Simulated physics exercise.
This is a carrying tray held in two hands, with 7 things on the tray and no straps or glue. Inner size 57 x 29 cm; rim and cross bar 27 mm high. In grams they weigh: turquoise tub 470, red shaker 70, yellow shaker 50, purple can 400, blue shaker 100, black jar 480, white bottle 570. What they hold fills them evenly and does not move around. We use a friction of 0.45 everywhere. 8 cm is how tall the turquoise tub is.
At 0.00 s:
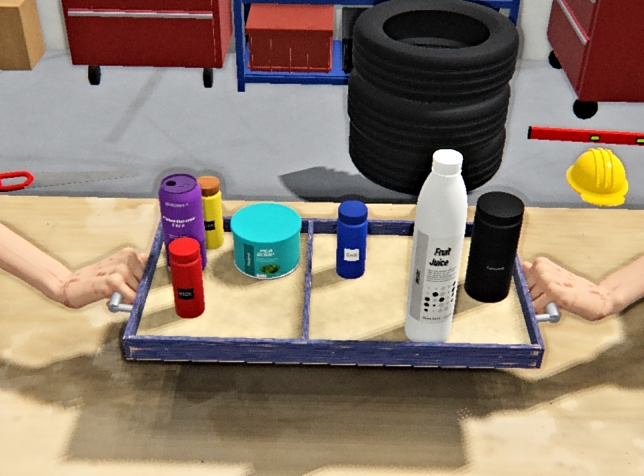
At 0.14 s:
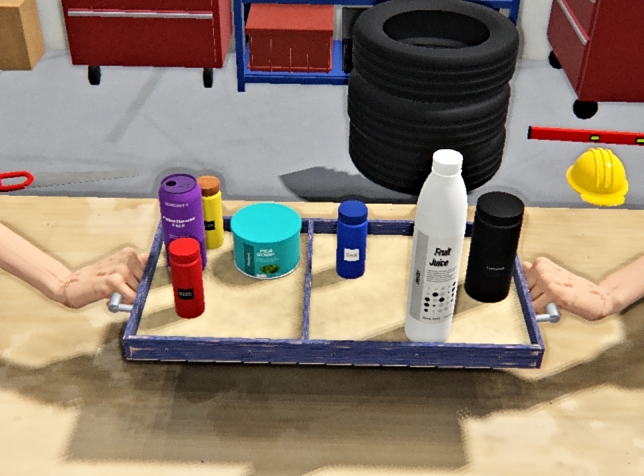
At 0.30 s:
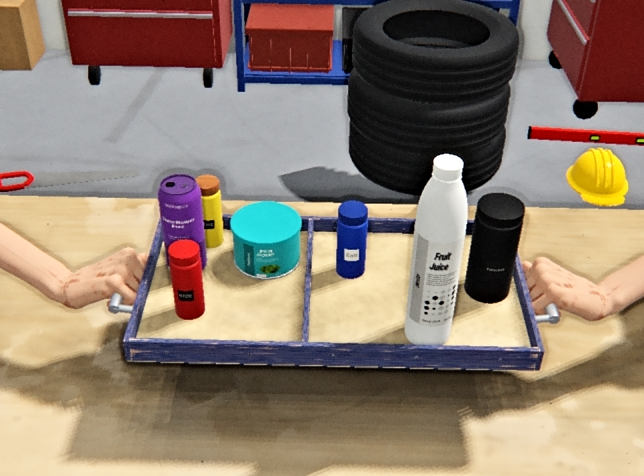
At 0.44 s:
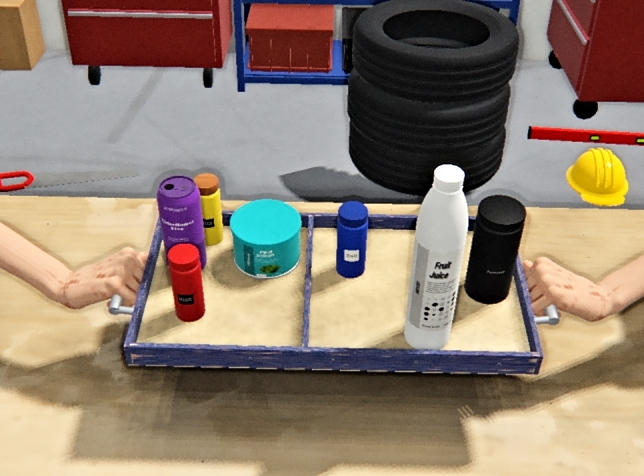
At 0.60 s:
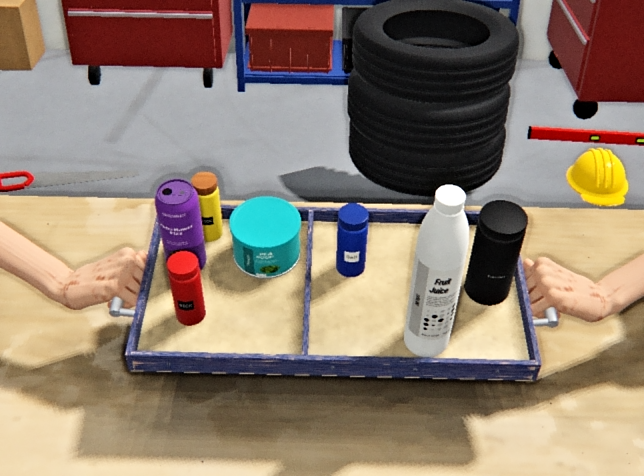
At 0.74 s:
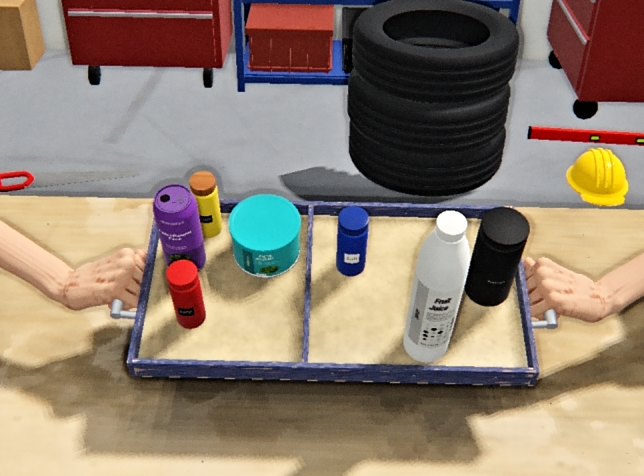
Two hands grip the side handles of a blue-rimmed tray above a pale wooden surface in a workshop, seen from in front and slightly above, with stacked tyres behind. Purple, yellow and red containers and a turquoise tub stand left of the crossbar, with a blue shaker, white bottle and black jar right. The tray starts level, then its near edge tilts gradually downward, the containers leaning with it.
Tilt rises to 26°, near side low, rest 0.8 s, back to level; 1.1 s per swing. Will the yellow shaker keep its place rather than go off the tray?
Yes, it keeps its place.
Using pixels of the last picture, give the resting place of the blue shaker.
(352, 314).
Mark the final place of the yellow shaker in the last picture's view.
End position: Roughly (218, 311).
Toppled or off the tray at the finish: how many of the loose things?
6.
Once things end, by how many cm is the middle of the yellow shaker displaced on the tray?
Roughly 20 centimetres.
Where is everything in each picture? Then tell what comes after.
Tray level; yellow shaker (209, 213); turquoise tub (267, 241), in the first picture.
Tray level; purple can (183, 227); blue shaker (352, 240), in the second picture.
Tray tilted 2°, near edge down; black jar (494, 249); white bottle (437, 254), in the third picture.
Tray tilted 5°, near edge down; turquoise tub (266, 239); red shaker (187, 283), in the fourth picture.
Tray tilted 11°, near edge down; purple can (181, 230); blue shaker (352, 241), in the fifth picture.
Tray tilted 17°, near edge down; yellow shaker (206, 205); black jar (496, 258), in the sixth picture.
By 1.24 s, tray tilted 26°, near edge down; white bottle now off the tray; yellow shaker on its side near (221, 270); blue shaker on its side.
By 2.04 s, tray tilted 26°, near edge down; red shaker, purple can and black jar now off the tray; yellow shaker on its side near (223, 330); blue shaker on its side.
By 2.64 s, tray tilted 9°, near edge down; yellow shaker on its side near (218, 319); blue shaker on its side; turquoise tub 12 cm from its spot.
When it is over (3.6 s), off the tray, red shaker, purple can, black jar and white bottle; lying over on the tray, yellow shaker and blue shaker; not toppled but over 5 cm from the start, turquoise tub. In the last view, yellow shaker near (218, 311).
